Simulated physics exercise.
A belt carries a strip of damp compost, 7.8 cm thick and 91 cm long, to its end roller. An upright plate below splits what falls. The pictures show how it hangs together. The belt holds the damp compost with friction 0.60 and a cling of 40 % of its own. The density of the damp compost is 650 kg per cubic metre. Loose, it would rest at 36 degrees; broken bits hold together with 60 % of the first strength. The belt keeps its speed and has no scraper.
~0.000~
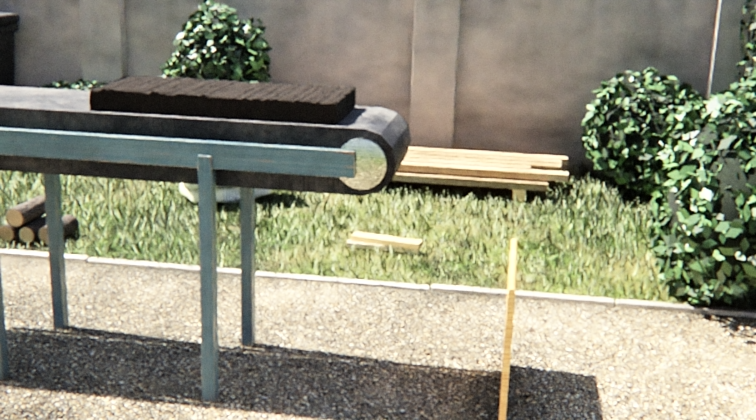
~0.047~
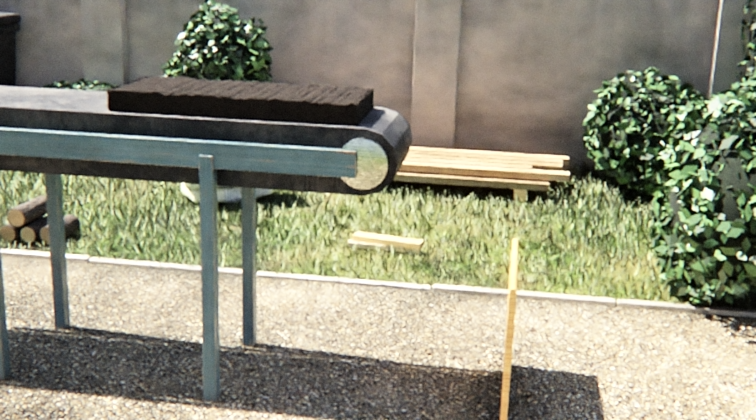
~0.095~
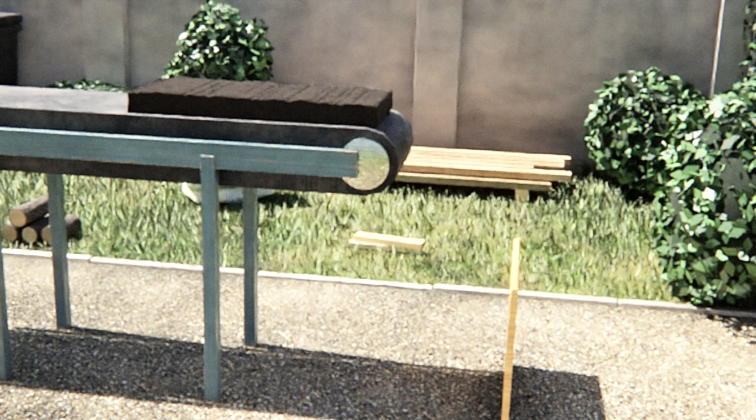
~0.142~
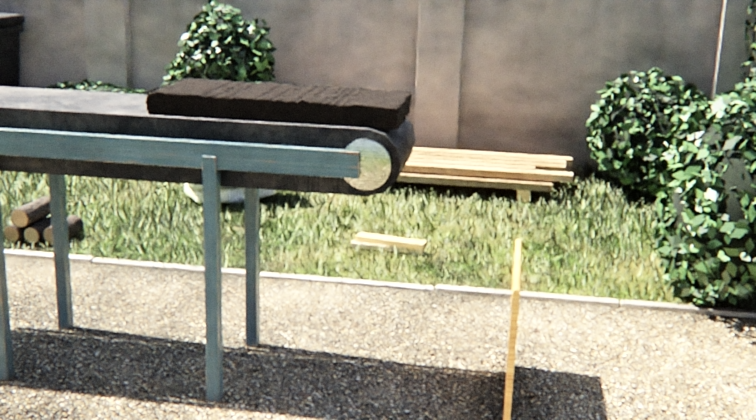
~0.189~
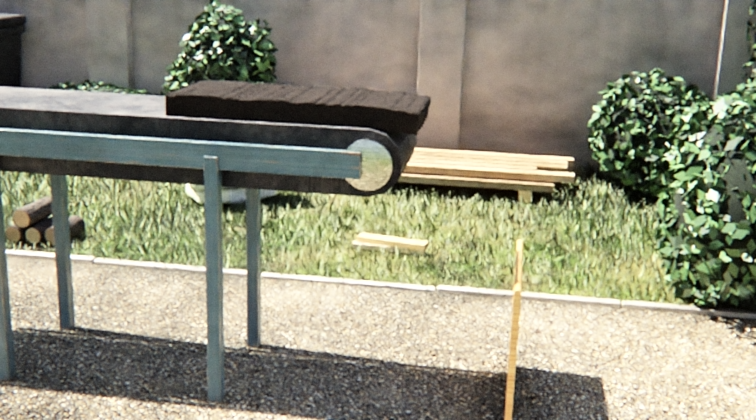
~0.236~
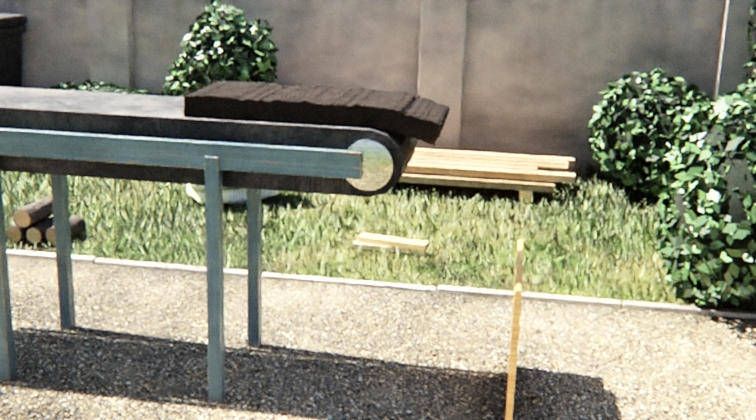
A dark slab of damp compost rides to the right along a raised conveyor belt toward the rounded end roller, in front of a wall and bushes. Its front edge passes over the roller in one piece, extends further beyond it, and bends slightly downward above the gravel, left of an upright plate.
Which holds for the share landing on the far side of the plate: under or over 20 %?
It comes out over 20 %.
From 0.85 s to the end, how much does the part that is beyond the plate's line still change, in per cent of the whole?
About 14 %.
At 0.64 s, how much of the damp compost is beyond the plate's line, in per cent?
Some 14 per cent.
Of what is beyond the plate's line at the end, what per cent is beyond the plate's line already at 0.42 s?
Some 0 per cent.
After 0.42 s, 0 % is beyond the plate's line.
After 0.64 s, 14 % is beyond the plate's line.
After 0.85 s, 33 % is beyond the plate's line.
After 1.07 s, 48 % is beyond the plate's line.
After 2.22 s, at the end, 48 % is beyond the plate's line.
